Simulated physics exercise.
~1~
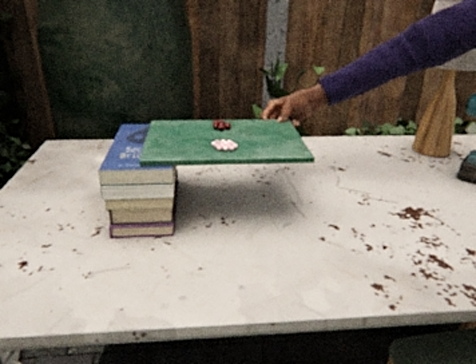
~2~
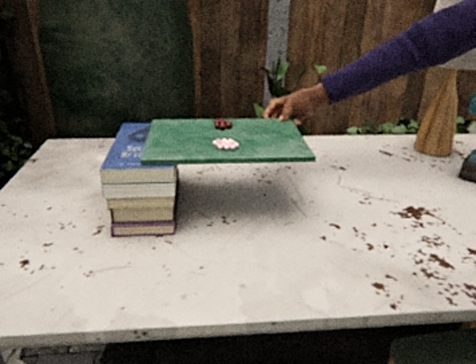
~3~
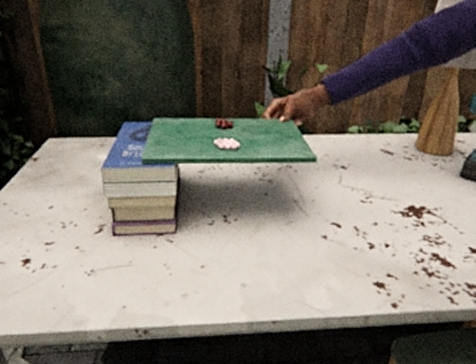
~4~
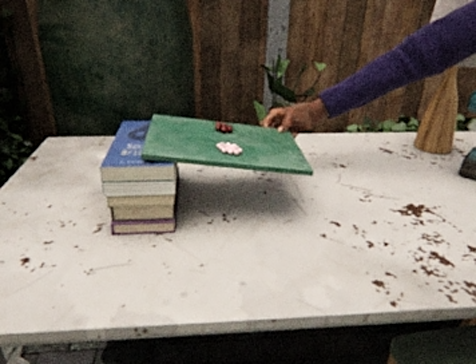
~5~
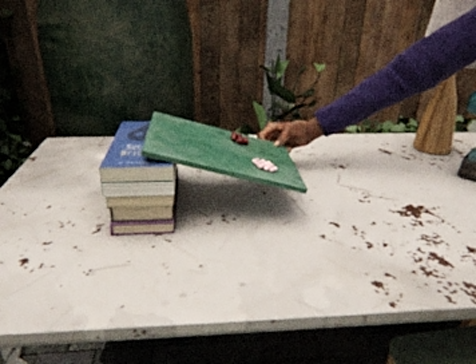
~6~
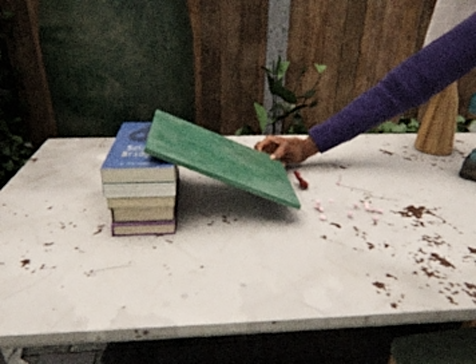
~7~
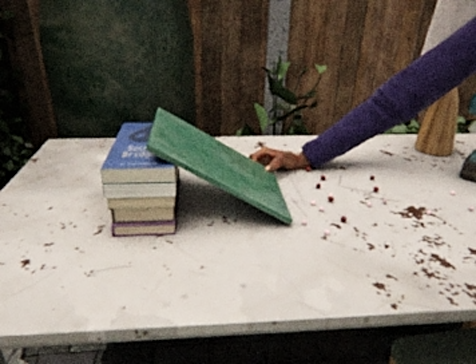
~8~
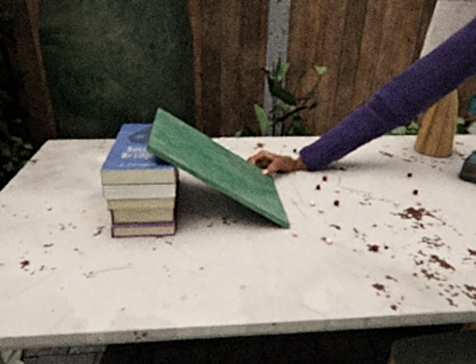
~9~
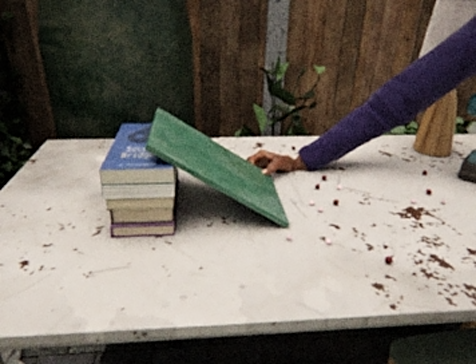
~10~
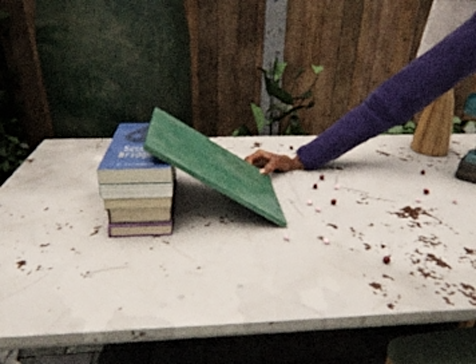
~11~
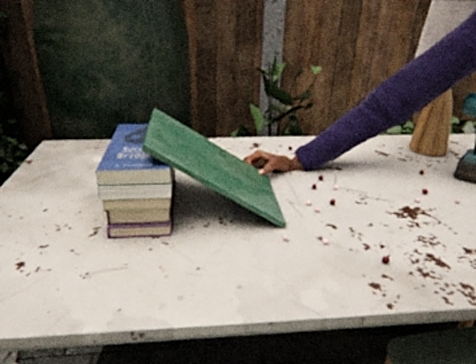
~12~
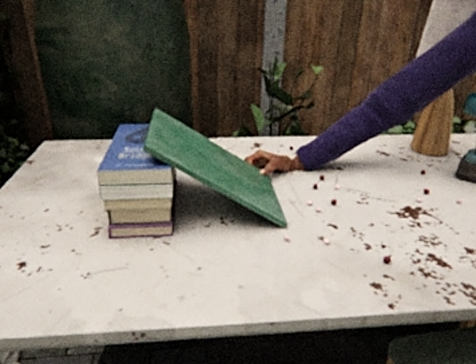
Hand lowering one end of a green board propped on stacked books, sending white and red bits sliding off, red ones scattered alongside.
